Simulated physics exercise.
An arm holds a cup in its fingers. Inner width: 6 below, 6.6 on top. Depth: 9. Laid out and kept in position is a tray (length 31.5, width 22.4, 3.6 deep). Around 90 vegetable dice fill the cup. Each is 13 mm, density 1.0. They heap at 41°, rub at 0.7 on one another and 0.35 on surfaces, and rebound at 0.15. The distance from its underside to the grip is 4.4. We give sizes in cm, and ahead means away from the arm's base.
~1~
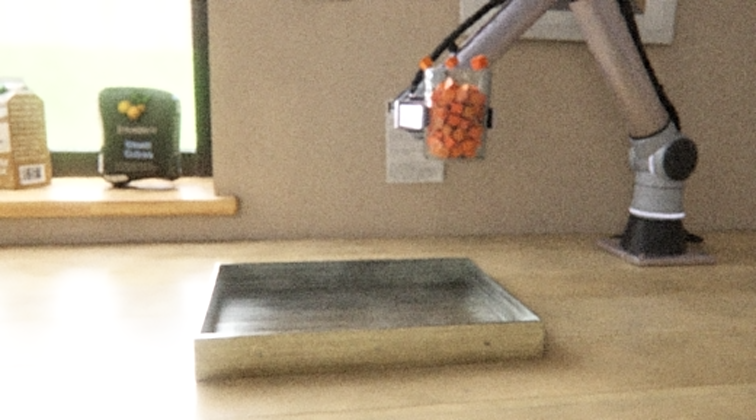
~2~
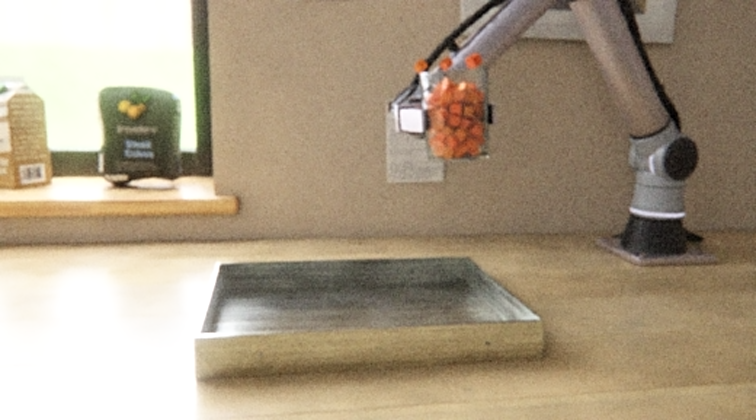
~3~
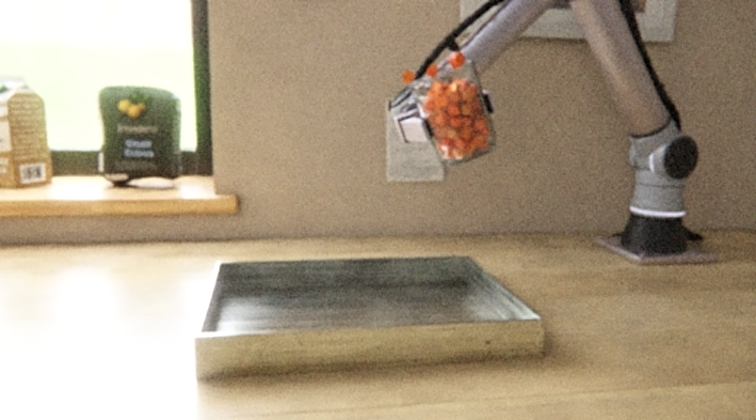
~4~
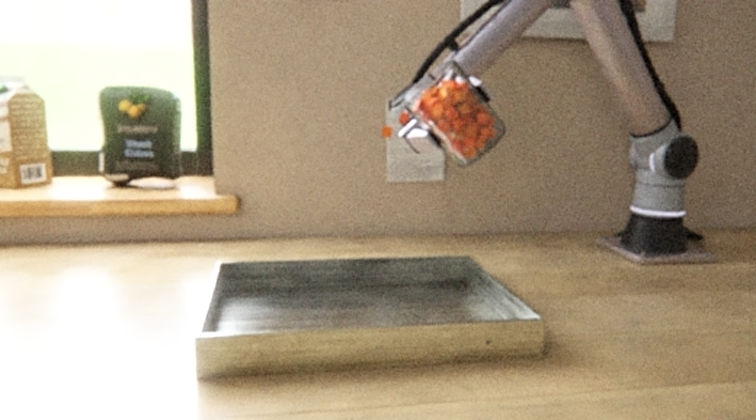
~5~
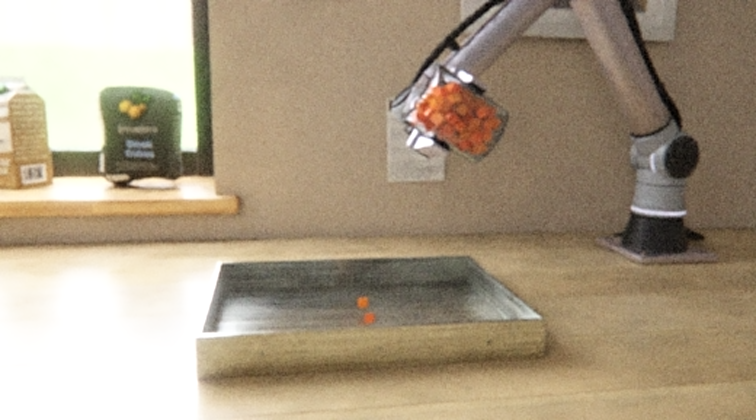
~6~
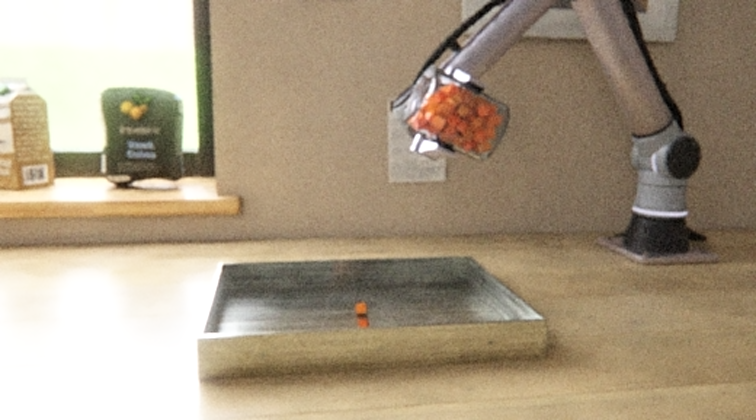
A robotic arm tilts a clear cup full of orange vegetable dice steadily to the left above a tray on a wooden counter, and two pieces drop into the tray while the rest stay in the cup.
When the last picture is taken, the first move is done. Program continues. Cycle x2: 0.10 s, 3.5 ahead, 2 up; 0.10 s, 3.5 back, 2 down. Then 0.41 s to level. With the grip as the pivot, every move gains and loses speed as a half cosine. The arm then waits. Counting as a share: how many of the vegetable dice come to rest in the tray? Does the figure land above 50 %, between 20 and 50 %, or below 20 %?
The figure lands above 50 %.
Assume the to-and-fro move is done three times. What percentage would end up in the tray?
In that case it would be near 75 percent.
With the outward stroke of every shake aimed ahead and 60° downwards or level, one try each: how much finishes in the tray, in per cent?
Estimates, in order: 0 % then 35 %.
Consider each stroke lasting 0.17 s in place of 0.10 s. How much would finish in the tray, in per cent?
Estimate: Close to 5 percent.
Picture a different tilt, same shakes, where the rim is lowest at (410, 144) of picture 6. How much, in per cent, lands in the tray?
Close to 95 in a hundred.
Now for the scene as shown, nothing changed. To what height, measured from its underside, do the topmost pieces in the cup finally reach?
Around 4.5 cm above the underside.
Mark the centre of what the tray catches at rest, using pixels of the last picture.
It lands close to (328, 316).
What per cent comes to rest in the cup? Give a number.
I'd put it close to 40 per cent.
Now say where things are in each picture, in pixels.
Cup middle at (456, 117), level; upper third of the load around (455, 99), from x 425 to 480, top at y 65; 93 in the cup, in the first frame.
Cup middle at (456, 116), tilted 6° forward; upper third of the load around (456, 99), from x 420 to 480, top at y 60, in the second frame.
Cup middle at (456, 115), tilted 23° forward; upper third of the load around (455, 97), from x 410 to 485, top at y 60, in the third frame.
Cup middle at (456, 115), tilted 43° forward; upper third of the load around (451, 101), from x 385 to 490, top at y 90; 91 in the cup, 2 in flight or on a rim, in the fourth frame.
Cup middle at (456, 116), tilted 60° forward; upper third of the load around (455, 102), from x 365 to 495, top at y 90; 91 in the cup, 2 in the tray, in the fifth frame.
Cup middle at (457, 116), tilted 66° forward; upper third of the load around (457, 104), from x 360 to 495, top at y 90; 91 in the cup, 2 in the tray, in the sixth frame.
Then, 0.32 s after the last picture, tilted 66° forward, highest piece 25 above the table; 53 in the cup, 27 in the tray, 13 in flight or on a rim.
Then, 0.65 s after the last picture, tilted 22° forward, highest piece 26 above the table; 57 in the tray, 36 in the cup.
Then, 1.01 s after the last picture, level, highest piece 23 above the table; 57 in the tray, 36 in the cup.
Then, 2.06 s after the last picture, level, highest piece 22 above the table; 57 in the tray, 36 in the cup.
Final count, 57 in the tray, 36 in the cup. That is 61 % in the tray.
